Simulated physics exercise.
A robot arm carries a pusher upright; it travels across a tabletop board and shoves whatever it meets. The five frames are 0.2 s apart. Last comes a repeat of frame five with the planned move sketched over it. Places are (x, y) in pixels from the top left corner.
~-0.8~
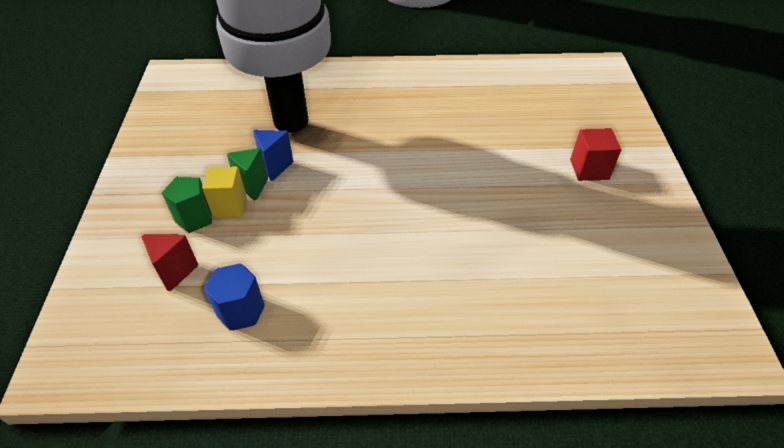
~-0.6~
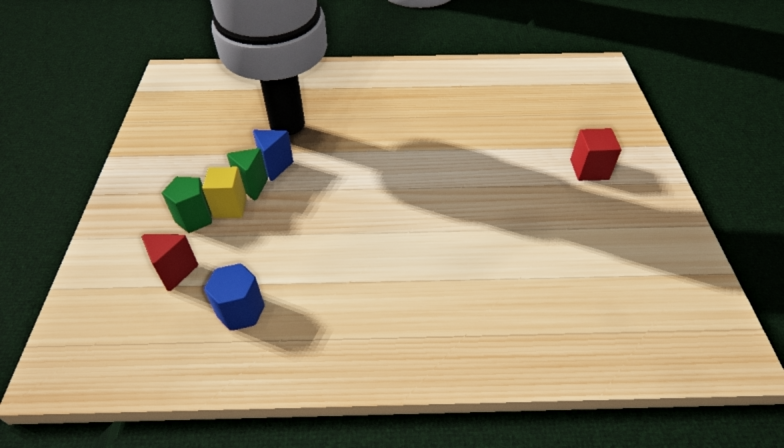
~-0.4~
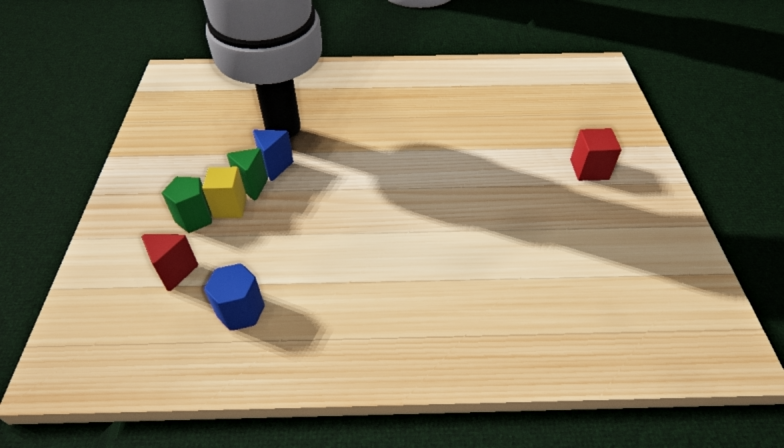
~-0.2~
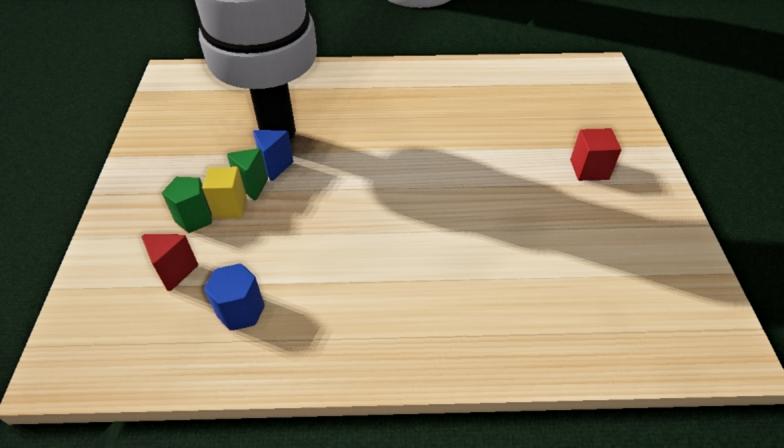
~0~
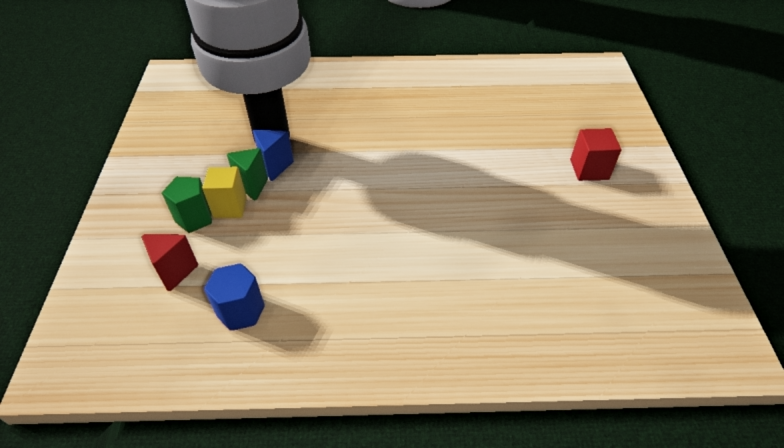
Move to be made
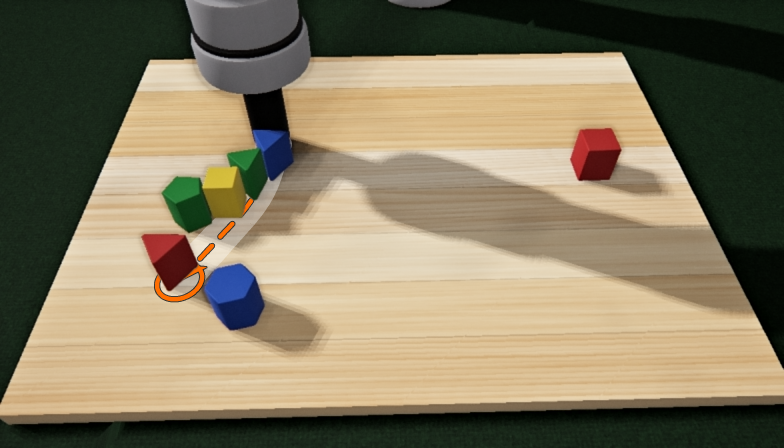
A robotic arm with a black tip moved slowly a short way left and slightly toward the viewer, nearing the blue triangular block, while all the colored blocks on the wooden board stayed still.
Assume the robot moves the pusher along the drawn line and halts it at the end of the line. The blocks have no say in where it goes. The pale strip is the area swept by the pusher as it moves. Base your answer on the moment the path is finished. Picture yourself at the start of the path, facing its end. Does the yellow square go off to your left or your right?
Over to the right.
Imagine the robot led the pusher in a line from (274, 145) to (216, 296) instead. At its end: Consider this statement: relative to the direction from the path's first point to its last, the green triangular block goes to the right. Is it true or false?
This is false.
The drawn path runs from (274, 145) via (245, 209), ending at (180, 281).
The first path, step by step. One third of the way, pusher (257, 179); yellow square (216, 178); green triangular block (244, 181), turned 30° clockwise; blue triangular block (280, 165), turned 70° anticlockwise.
Two thirds of the way, pusher (222, 224); green pentagonal block (148, 197), turned 50° clockwise; yellow square (169, 213), turned 35° clockwise; green triangular block (232, 222), turned 30° anticlockwise; blue triangular block (280, 166), turned 75° anticlockwise.
At the end, pusher (176, 273); red triangular block (127, 266), turned 55° clockwise; green pentagonal block (146, 197), turned 60° clockwise; yellow square (143, 228), turned 115° clockwise; blue six-sided block not moved; green triangular block (232, 225), turned 45° anticlockwise; blue triangular block (280, 166), turned 75° anticlockwise.
